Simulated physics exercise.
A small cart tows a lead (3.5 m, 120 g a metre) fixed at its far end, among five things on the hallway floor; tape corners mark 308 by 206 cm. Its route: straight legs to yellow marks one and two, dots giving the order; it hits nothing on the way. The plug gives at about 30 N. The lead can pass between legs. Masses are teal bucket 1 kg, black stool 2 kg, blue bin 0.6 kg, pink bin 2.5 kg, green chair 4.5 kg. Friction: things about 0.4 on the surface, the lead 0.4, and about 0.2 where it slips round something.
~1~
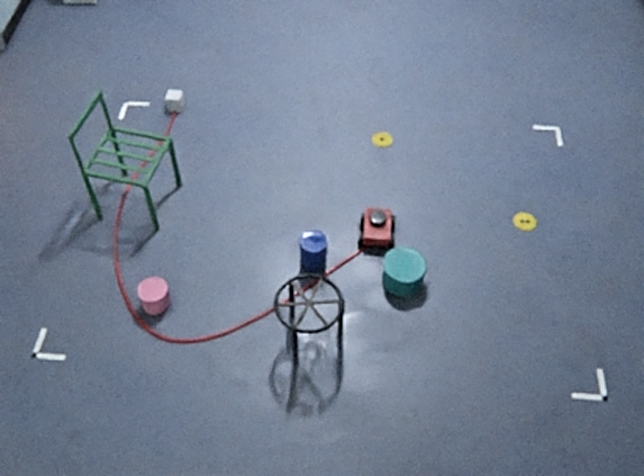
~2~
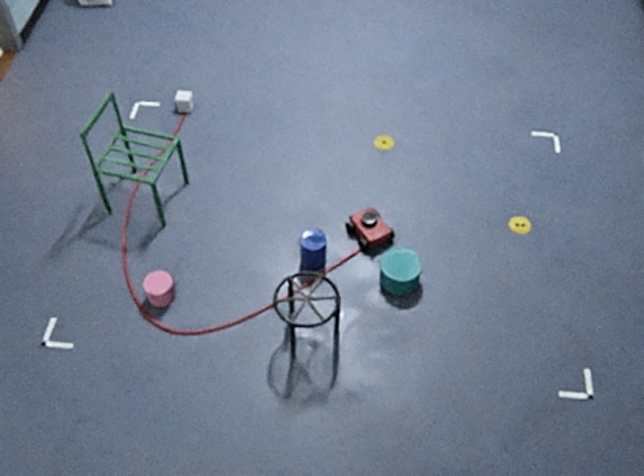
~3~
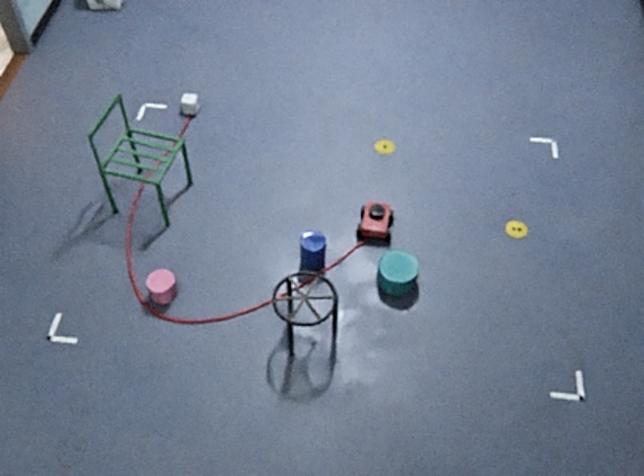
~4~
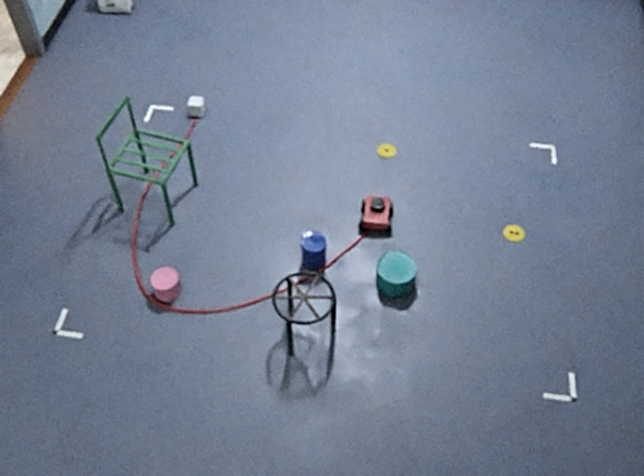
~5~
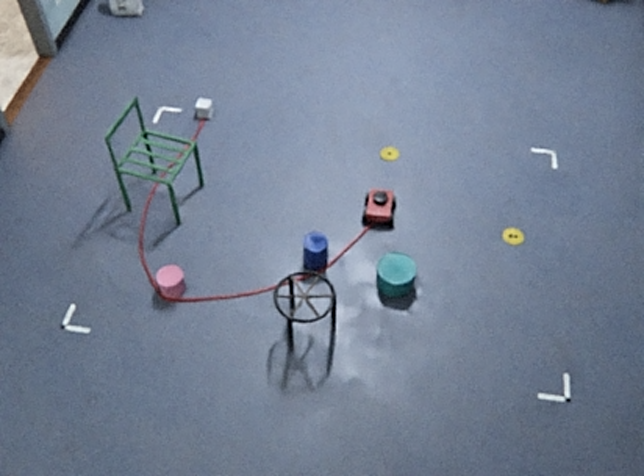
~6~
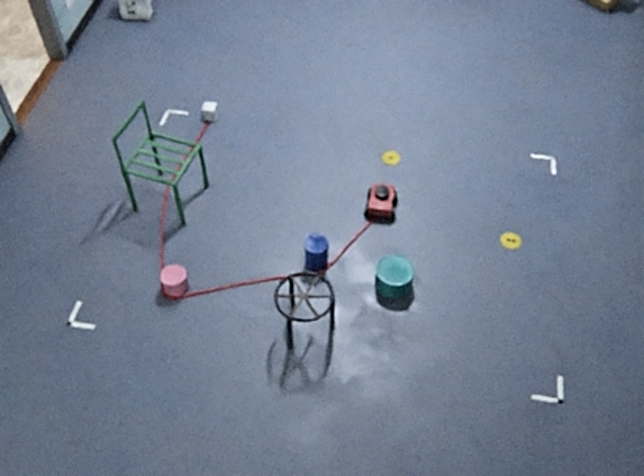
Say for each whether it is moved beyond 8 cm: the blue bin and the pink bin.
In order: The blue bin gets shifted; the pink bin gets shifted.
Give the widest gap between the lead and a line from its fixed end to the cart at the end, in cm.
About 110 cm.
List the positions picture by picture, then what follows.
Shows, blue bin (314, 240); pink bin (152, 289); marks (382, 140) (525, 222); lead runs through (130, 307) (232, 330); cart (376, 240), in the first frame.
Shows, lead runs through (136, 299); cart (374, 239), in the second frame.
Shows, lead runs through (139, 296) (336, 263); cart (374, 232), in the third frame.
Shows, lead runs through (145, 293) (339, 256); cart (375, 224), in the fourth frame.
Shows, lead runs through (346, 249); cart (378, 217), in the fifth frame.
Shows, blue bin (316, 243); pink bin (173, 275); lead runs through (351, 243); cart (380, 211), in the sixth frame.
Next, cart at (386, 169), 5 N at the fixed end; blue bin 33 cm off its start, pink bin 9 cm off its start.
Then, cart at (421, 181), 4 N at the fixed end; blue bin 33 cm off its start, pink bin 16 cm off its start.
After that, cart at (467, 213), 5 N at the fixed end; blue bin 33 cm off its start at (293, 209), pink bin 27 cm off its start at (201, 248).
Later, cart at (506, 240), 9 N at the fixed end; pink bin 44 cm off its start, blue bin 33 cm off its start.
At the end, cart at (506, 240), 9 N at the fixed end; pink bin 44 cm off its start at (218, 231), blue bin 33 cm off its start at (293, 209).
